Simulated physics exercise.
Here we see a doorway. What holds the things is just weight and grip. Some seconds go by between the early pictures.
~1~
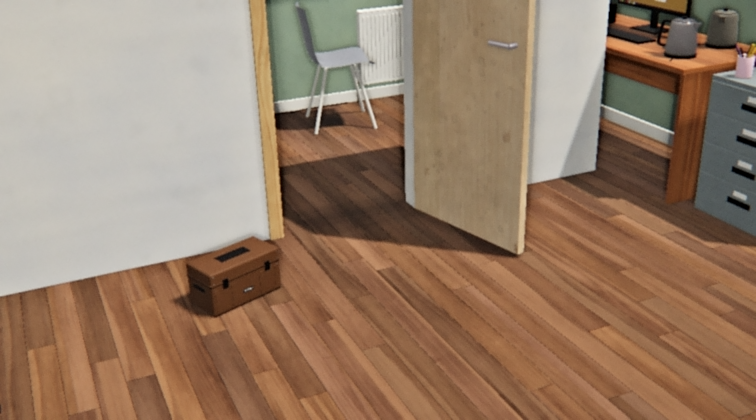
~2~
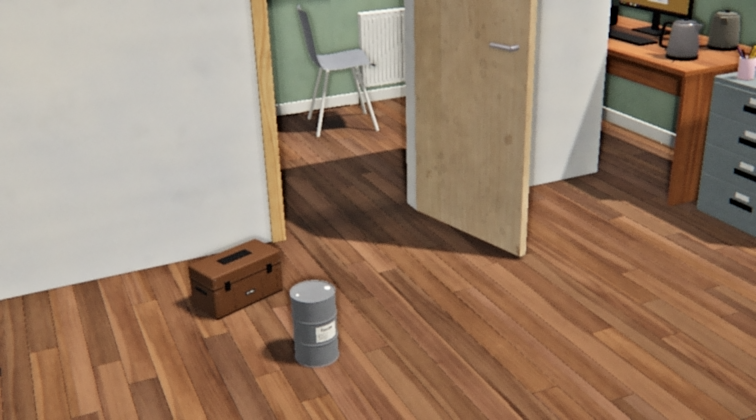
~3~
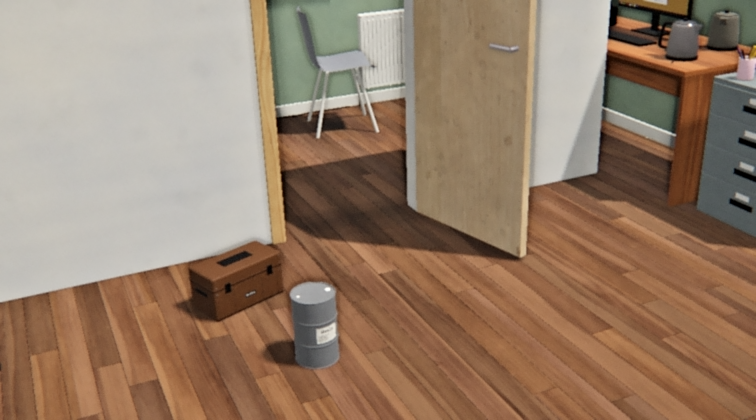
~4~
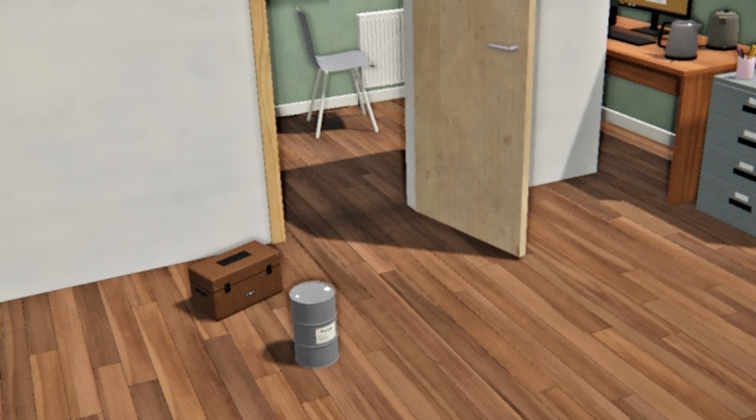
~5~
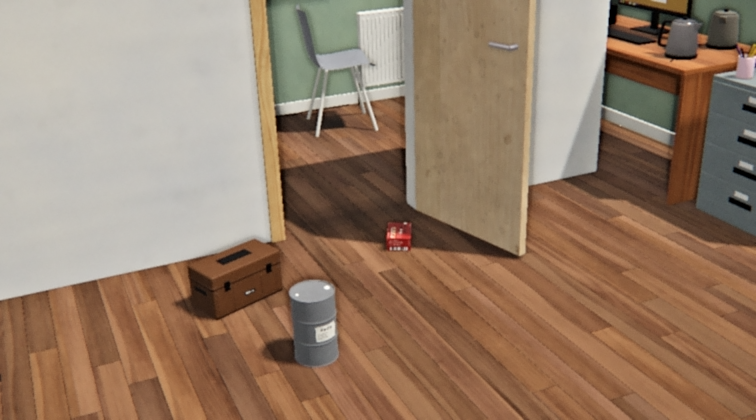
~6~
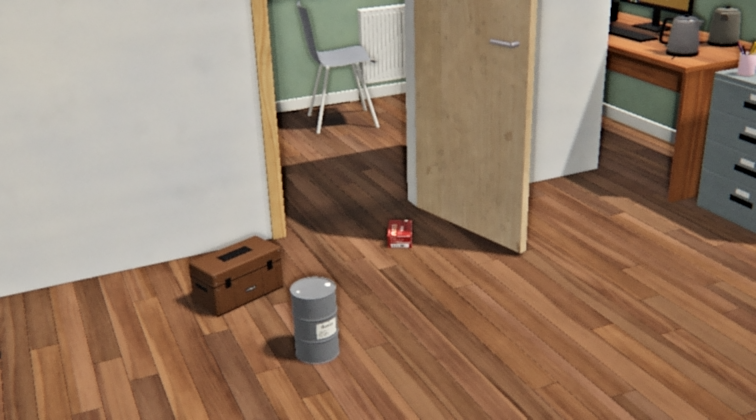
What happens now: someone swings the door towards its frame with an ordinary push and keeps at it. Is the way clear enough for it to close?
The door will fit snugly into its frame.
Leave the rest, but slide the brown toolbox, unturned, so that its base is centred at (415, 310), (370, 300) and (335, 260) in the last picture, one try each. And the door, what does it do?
In order, the door swings completely to, swings completely to, is hindered.
Then, 1.00 s after the last picture, door at 67°.
Then, 1.50 s after the last picture, door at 35°; red box slid about its own width near (368, 229).
Then, 1.90 s after the last picture, door at 9°; red box slid well along near (344, 218).
At rest, door at 0°; moved from the start, red box; the other 2 in place. Seen from the same camera at the end, red box near (335, 211).
